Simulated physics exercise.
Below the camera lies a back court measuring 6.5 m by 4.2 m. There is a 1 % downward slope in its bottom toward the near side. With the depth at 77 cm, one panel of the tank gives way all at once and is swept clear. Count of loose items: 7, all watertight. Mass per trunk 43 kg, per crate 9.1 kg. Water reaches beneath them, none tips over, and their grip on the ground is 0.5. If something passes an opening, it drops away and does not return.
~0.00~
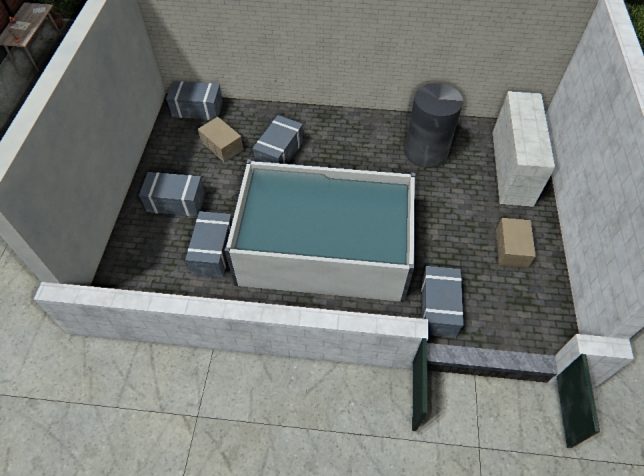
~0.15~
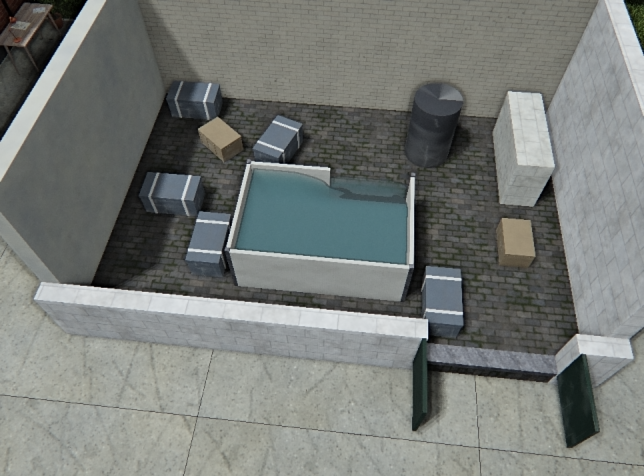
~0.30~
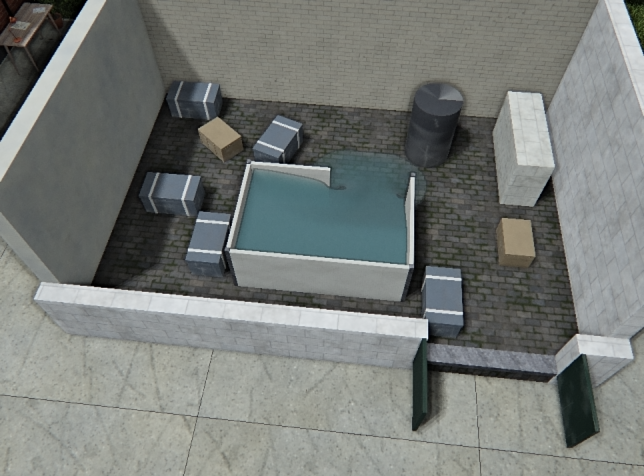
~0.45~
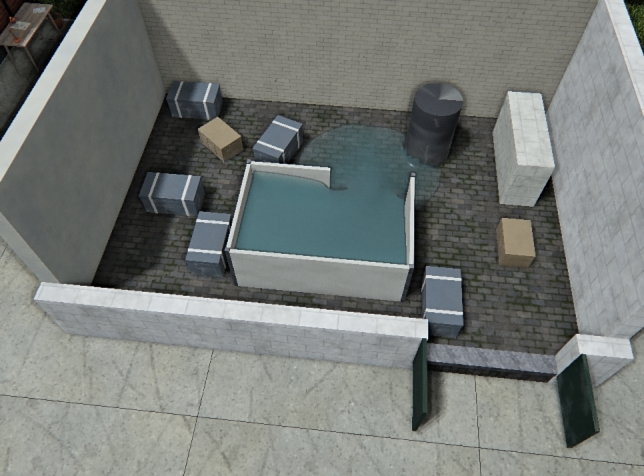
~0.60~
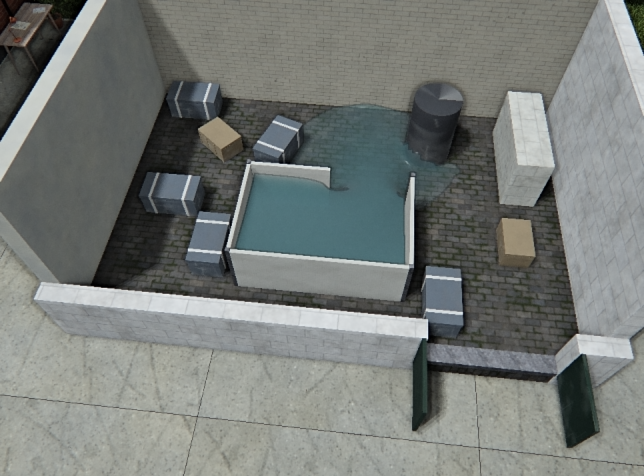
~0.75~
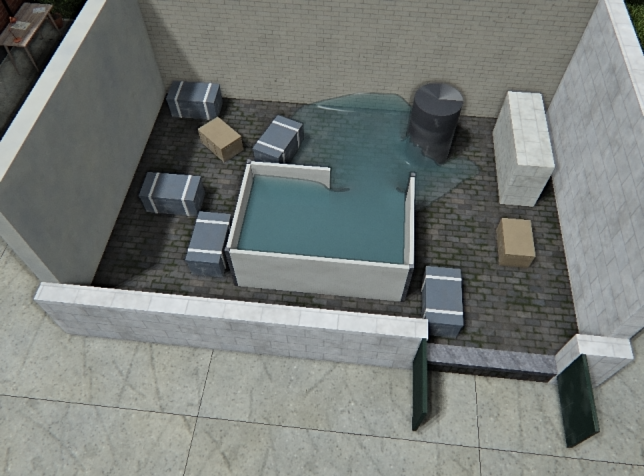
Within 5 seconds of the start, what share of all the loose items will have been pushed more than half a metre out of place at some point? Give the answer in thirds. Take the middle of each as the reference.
One to two thirds.
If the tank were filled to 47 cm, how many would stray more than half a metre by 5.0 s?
It would come to 2 of them.
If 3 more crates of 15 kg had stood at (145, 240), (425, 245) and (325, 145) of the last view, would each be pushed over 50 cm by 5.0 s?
Note, in sequence: Over threshold; under threshold; over threshold.
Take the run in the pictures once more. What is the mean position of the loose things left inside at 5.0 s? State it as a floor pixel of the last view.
They average out to somewhere around (249, 227).
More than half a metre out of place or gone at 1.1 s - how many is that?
The number comes to 0.
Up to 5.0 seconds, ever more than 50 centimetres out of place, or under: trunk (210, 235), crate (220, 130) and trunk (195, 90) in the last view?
First falling below it, second exceeding it, third exceeding it.
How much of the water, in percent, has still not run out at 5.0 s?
Roughly 94 percent.
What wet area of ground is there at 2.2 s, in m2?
Roughly 15 m2 of it is wet.
After 1.1 s 0 of 7 are over 50 cm from their spots; 0 afloat.
After 2.2 s 0 of 7 are over 50 cm from their spots; 0 afloat.
After 3.5 s 3 of 7 are over 50 cm from their spots; 2 afloat.
After 5.0 s 4 of 7 are over 50 cm from their spots, and 4 have been at some point; 1 afloat.
